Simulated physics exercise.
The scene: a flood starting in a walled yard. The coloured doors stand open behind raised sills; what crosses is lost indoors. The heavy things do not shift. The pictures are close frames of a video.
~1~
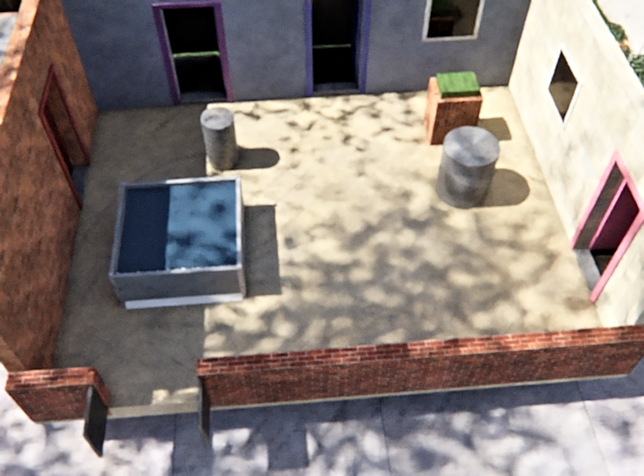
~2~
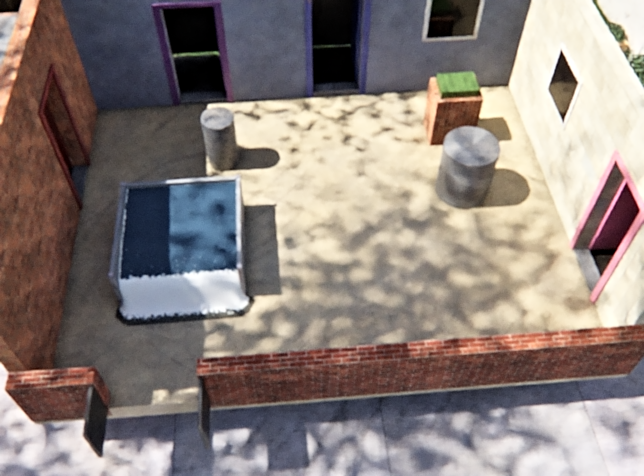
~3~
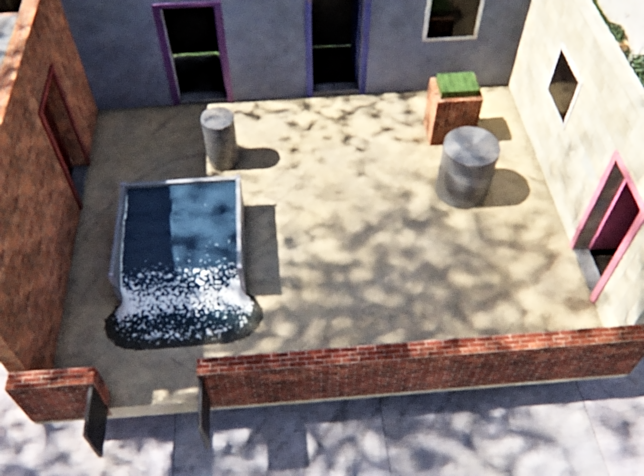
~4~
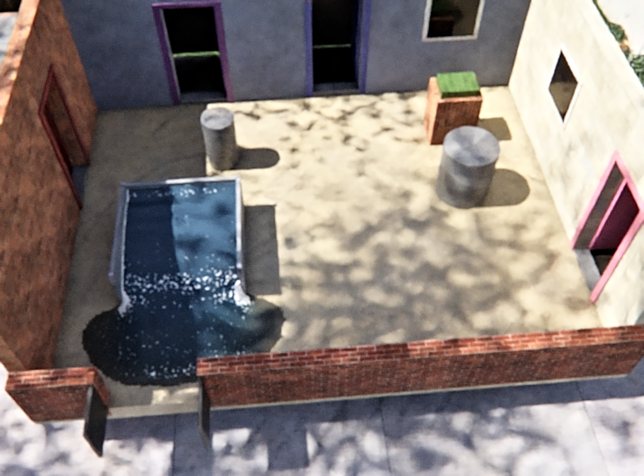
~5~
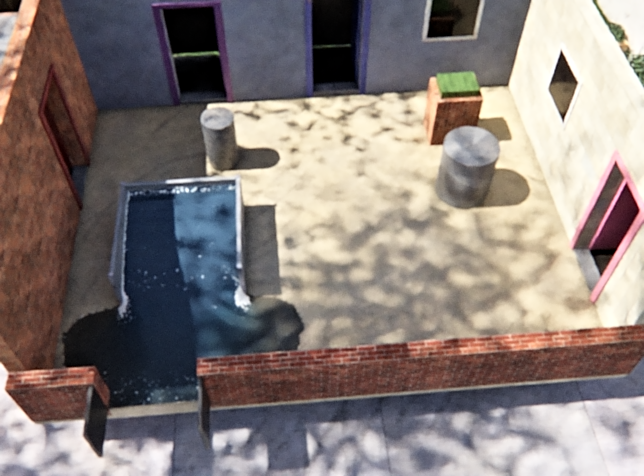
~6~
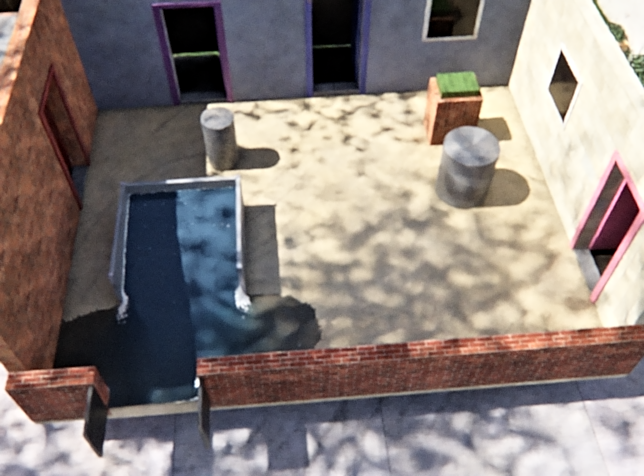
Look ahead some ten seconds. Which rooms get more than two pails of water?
One by one: The pink door takes more than that; the red door stays under that; the purple door stays under that; the blue door stays under that.
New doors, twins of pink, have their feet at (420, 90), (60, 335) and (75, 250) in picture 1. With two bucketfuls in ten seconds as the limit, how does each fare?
As listed: Stays under, passes that mark, stays under.
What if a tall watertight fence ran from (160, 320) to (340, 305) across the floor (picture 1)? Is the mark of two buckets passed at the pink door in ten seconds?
Pink door stays under.
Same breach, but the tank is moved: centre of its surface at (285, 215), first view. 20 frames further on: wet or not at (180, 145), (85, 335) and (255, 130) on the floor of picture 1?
In that order: No water, flooded, not flooded.
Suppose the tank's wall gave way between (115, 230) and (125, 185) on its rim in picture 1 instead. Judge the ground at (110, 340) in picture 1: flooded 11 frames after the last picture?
Verdict: Under water.
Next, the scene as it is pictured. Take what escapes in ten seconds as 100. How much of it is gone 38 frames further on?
I make it 90 per cent.
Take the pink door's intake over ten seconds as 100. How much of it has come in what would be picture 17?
Near 0 in a hundred.
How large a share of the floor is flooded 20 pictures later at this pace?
Some 40 per cent.
A moment on, water covers 15 % of the floor; the pink door not reached, the red door not reached, the purple door not reached, the blue door not reached.
Next, water covers 20 % of the floor; the pink door not reached, the red door not reached, the purple door not reached, the blue door not reached.
Then, water covers 40 % of the floor; the pink door under two buckets in, the red door wet at the sill, nothing in, the purple door not reached, the blue door not reached.
Later, water covers 50 % of the floor; the pink door over two buckets in, the red door wet at the sill, nothing in, the purple door not reached, the blue door not reached.
In the end, water covers 65 % of the floor; the pink door over two buckets in, the red door wet at the sill, nothing in, the purple door wet at the sill, nothing in, the blue door not reached.
